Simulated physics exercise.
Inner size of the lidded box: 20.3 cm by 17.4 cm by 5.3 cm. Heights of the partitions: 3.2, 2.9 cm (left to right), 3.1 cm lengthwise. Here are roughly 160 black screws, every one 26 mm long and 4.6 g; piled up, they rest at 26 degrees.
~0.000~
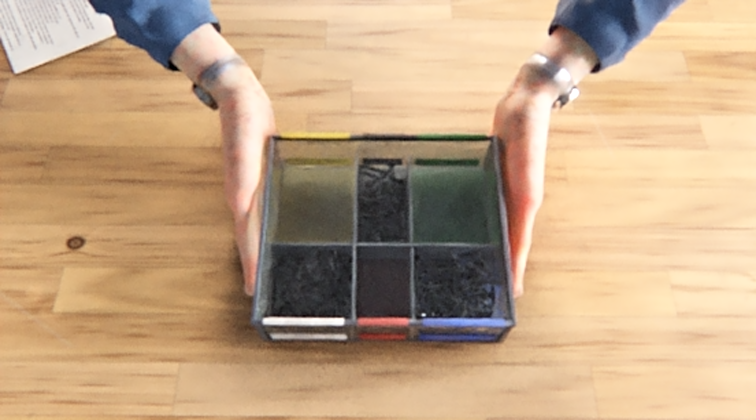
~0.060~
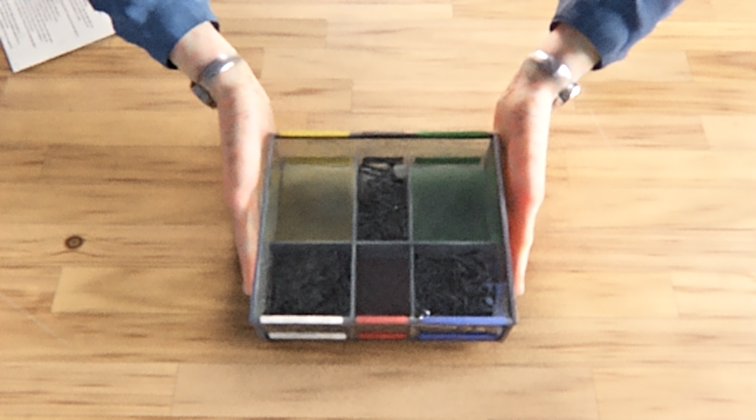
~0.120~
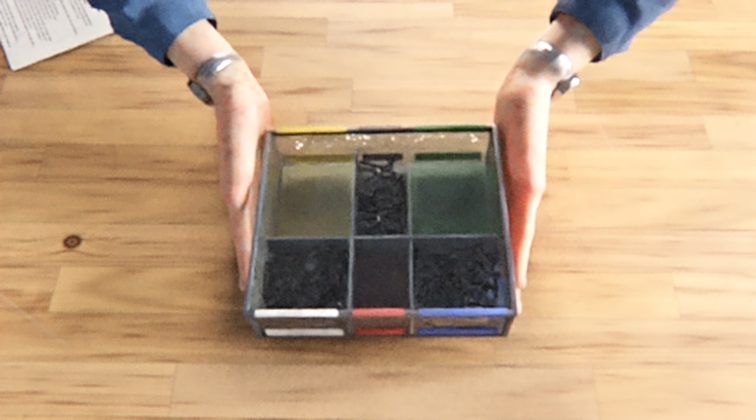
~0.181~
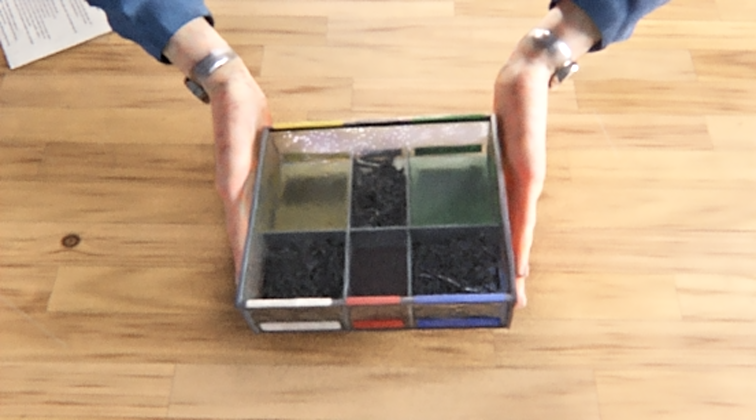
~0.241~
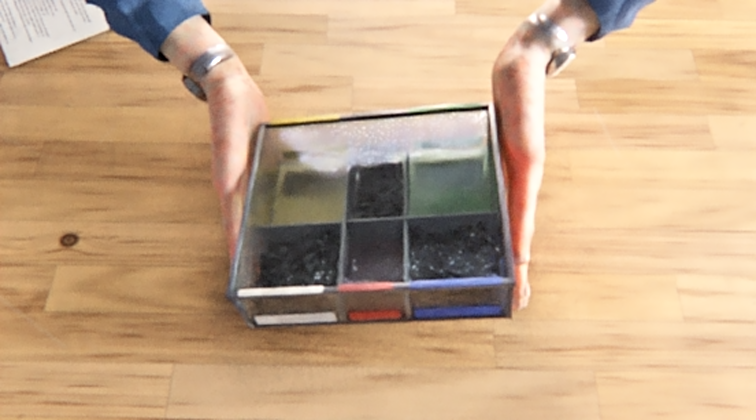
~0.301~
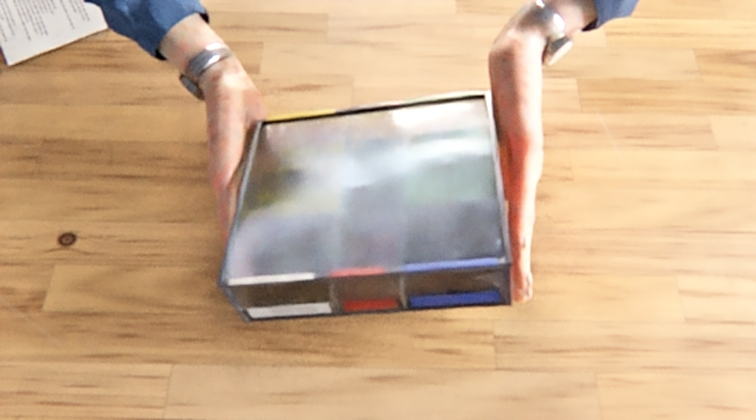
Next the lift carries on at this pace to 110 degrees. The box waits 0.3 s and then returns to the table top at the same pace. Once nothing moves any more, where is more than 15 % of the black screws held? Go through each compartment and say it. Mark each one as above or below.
Marked: Red below; blue below; green below; yellow above; white above; black above.
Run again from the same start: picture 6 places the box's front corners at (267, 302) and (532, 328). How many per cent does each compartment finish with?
Red 0, blue 70, green 30, yellow 0, white 0, black 0.
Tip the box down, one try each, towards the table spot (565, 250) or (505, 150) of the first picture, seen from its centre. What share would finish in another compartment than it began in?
First try: About 65 percent; second try: About 60 percent.
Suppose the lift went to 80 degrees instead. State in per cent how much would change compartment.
About 25 per cent.
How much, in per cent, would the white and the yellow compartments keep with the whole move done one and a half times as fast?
In per cent, white gets 25 and yellow gets 50.
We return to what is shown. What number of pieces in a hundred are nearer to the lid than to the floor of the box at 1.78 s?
I'd say around 70 percent of the pieces.
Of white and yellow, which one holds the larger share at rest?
The yellow compartment ends up with more.
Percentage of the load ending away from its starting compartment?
60 percent.
Then, at 1.78 s, tilt 110 degrees; yellow 45 %, white 30 %, black 30 %.
After 2.77 s, tilt 55 degrees; yellow 50 %, white 30 %, black 25 %.
Then, at 3.74 s, tilt 0 degrees; yellow 50 %, white 25 %, black 20 %.
At rest (4.2 s), red 0 %, blue 0 %, green 0 %, yellow 50 %, white 25 %, black 20 %.
